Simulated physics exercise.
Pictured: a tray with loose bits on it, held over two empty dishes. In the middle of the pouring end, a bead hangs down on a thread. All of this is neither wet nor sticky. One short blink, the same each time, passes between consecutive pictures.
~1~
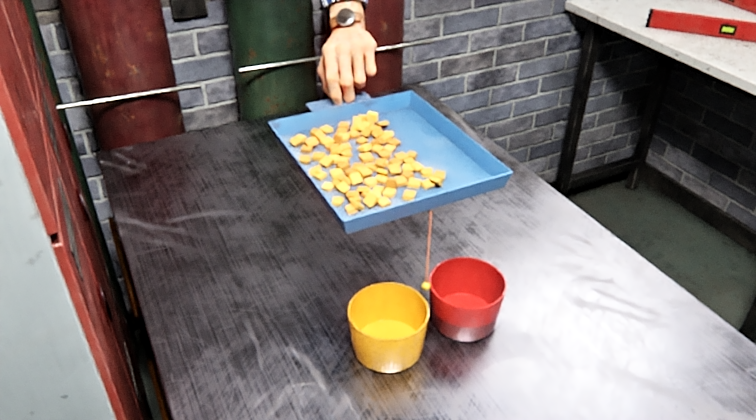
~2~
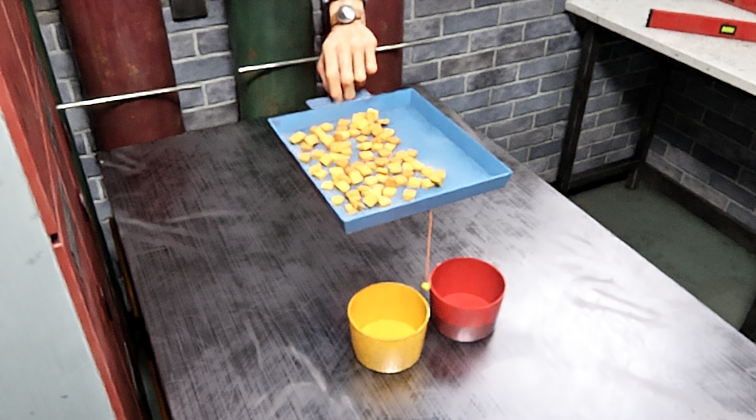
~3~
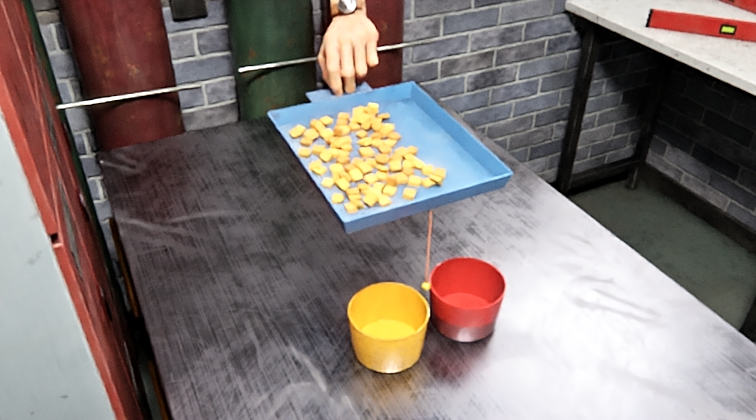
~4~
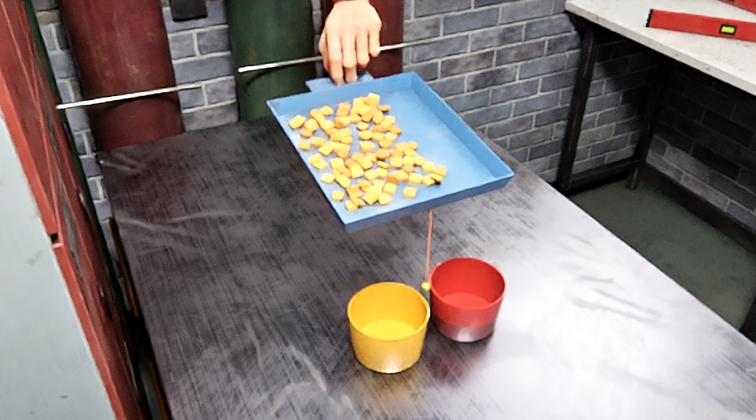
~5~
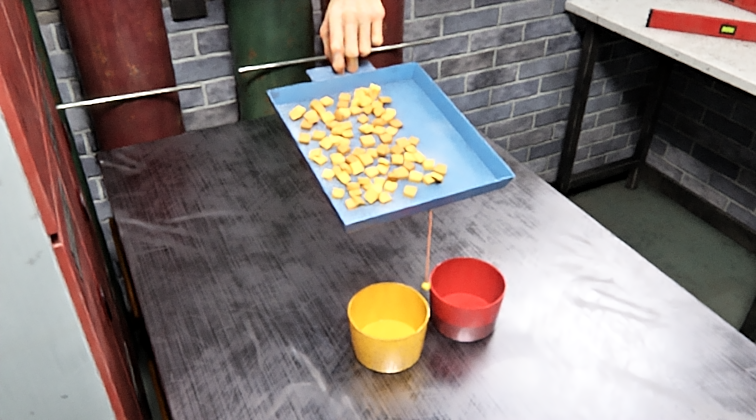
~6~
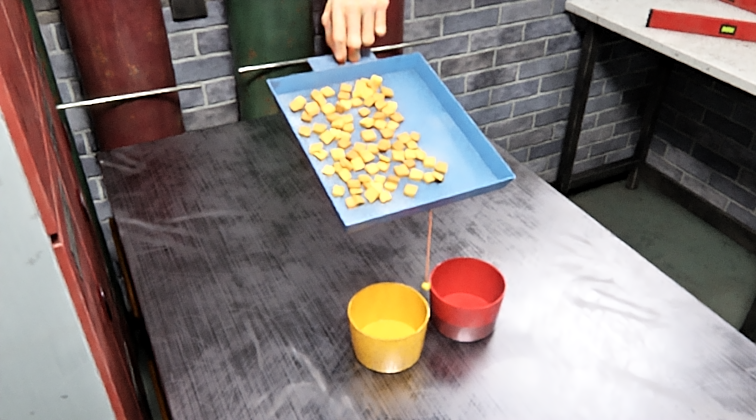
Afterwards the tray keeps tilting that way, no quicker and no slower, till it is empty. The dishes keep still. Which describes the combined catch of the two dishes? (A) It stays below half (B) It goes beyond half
A, it stays below half.
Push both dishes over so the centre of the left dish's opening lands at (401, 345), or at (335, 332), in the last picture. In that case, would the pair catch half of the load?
In the first position past half, in the second shy of half.
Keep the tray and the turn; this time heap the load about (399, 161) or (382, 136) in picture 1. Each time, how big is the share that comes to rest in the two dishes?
First some 20, then 30 per cent.
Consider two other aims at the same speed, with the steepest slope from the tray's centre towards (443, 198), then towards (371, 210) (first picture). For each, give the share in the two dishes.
Lab note: Try one about 40 %, try two about 60 %.
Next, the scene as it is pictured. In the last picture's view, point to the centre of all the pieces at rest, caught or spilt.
Roughly at pixel (442, 378).
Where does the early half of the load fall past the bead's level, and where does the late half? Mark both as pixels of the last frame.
Near (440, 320) to start, and near (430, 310) afterwards.
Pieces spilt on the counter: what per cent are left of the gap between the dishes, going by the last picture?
About 30 percent.
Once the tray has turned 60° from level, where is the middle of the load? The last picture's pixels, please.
The load is centred around (410, 187).
Just after the last frame, tray tipped steeply; every one on the tray.
A moment on, tray tipped right over; the larger part on the tray; just a few in the left dish; just a few in the right dish; about a tenth outside both; just a few in the air.
Further on, tray tipped past a quarter turn; about a tenth in the left dish; about a tenth in the right dish; the larger part outside both.
When it is over, tray tipped past a quarter turn; about a tenth in the left dish; about a tenth in the right dish; the larger part outside both.
